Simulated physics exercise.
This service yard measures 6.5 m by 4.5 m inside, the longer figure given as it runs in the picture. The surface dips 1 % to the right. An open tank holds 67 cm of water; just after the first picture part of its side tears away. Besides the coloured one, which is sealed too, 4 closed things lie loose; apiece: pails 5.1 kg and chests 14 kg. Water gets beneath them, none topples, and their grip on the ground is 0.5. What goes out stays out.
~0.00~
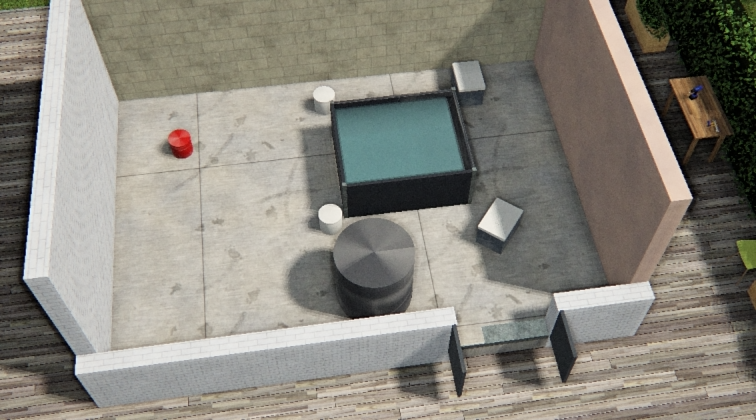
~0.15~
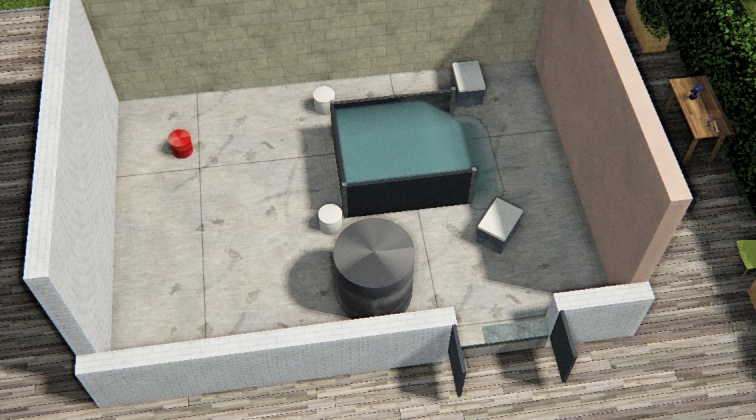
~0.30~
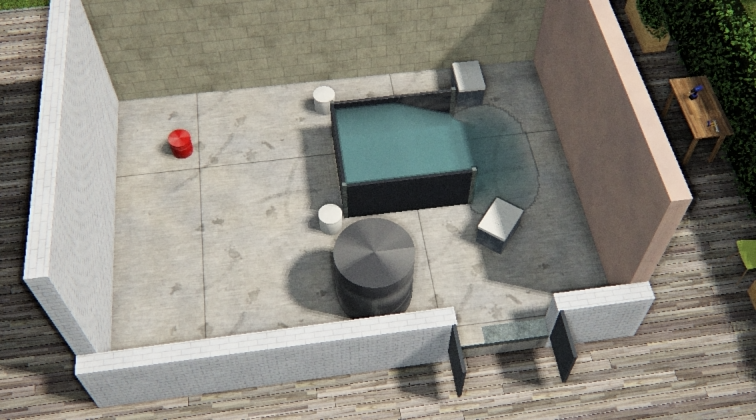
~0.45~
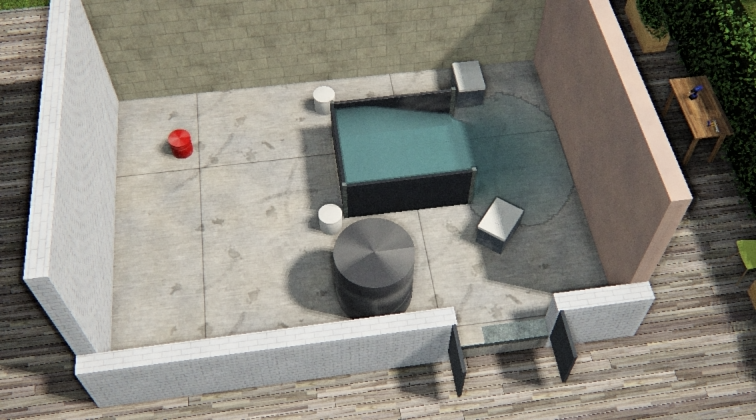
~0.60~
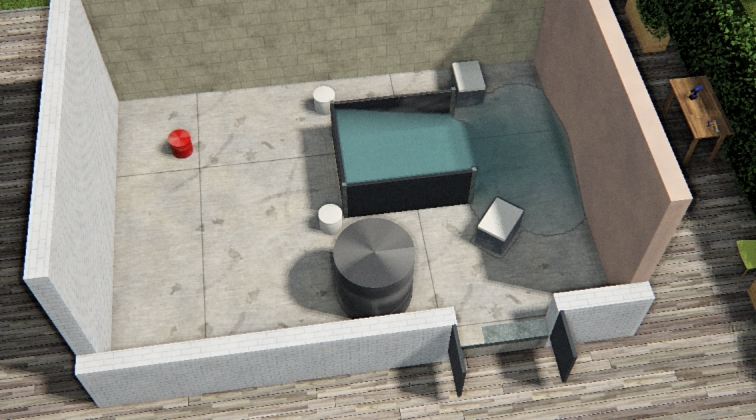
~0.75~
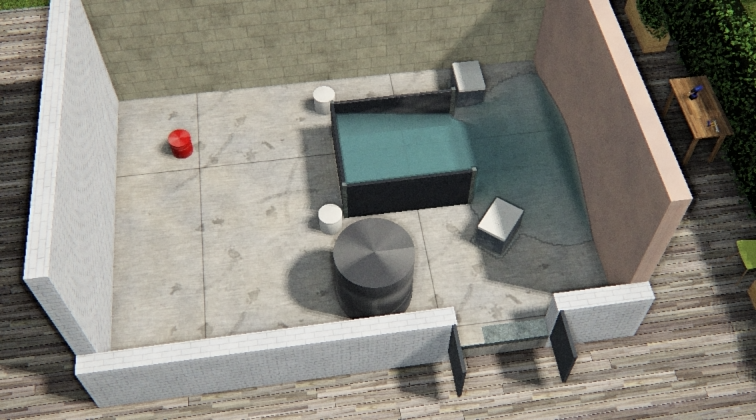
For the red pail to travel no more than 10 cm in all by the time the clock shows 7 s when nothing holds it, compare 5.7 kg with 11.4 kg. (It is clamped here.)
For it, only the higher weight holds it.
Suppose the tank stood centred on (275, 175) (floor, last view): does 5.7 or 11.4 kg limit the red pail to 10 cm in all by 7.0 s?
In that case the smaller load will do.
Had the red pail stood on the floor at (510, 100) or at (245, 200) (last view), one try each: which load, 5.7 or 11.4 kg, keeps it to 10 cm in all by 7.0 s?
In that order: Neither holds; the smaller is enough.
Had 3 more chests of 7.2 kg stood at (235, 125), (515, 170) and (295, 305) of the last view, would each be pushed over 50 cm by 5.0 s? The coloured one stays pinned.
In that order: More, over, under.
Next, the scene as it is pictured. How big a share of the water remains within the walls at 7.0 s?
About 88 per cent.
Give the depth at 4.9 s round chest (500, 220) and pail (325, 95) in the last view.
About 6 and 4 cm.
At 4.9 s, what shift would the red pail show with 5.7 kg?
Roughly 20 cm.
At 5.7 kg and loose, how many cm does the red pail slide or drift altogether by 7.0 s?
Some 30 cm in all.
After 1.4 s the red pail would be 0 cm from its start with 5.7 kg and 0 cm from its start with 11.4 kg; 0 cm of water round it then.
After 3.1 s the red pail would be 0 cm from its start with 5.7 kg and 0 cm from its start with 11.4 kg; 0 cm of water round it then.
After 4.9 s the red pail would be 15 cm from its start with 5.7 kg and 0 cm from its start with 11.4 kg; 4 cm of water round it then.
After 7.0 s the red pail would be 24 cm from its start with 5.7 kg and 0 cm from its start with 11.4 kg; 4 cm of water round it then.
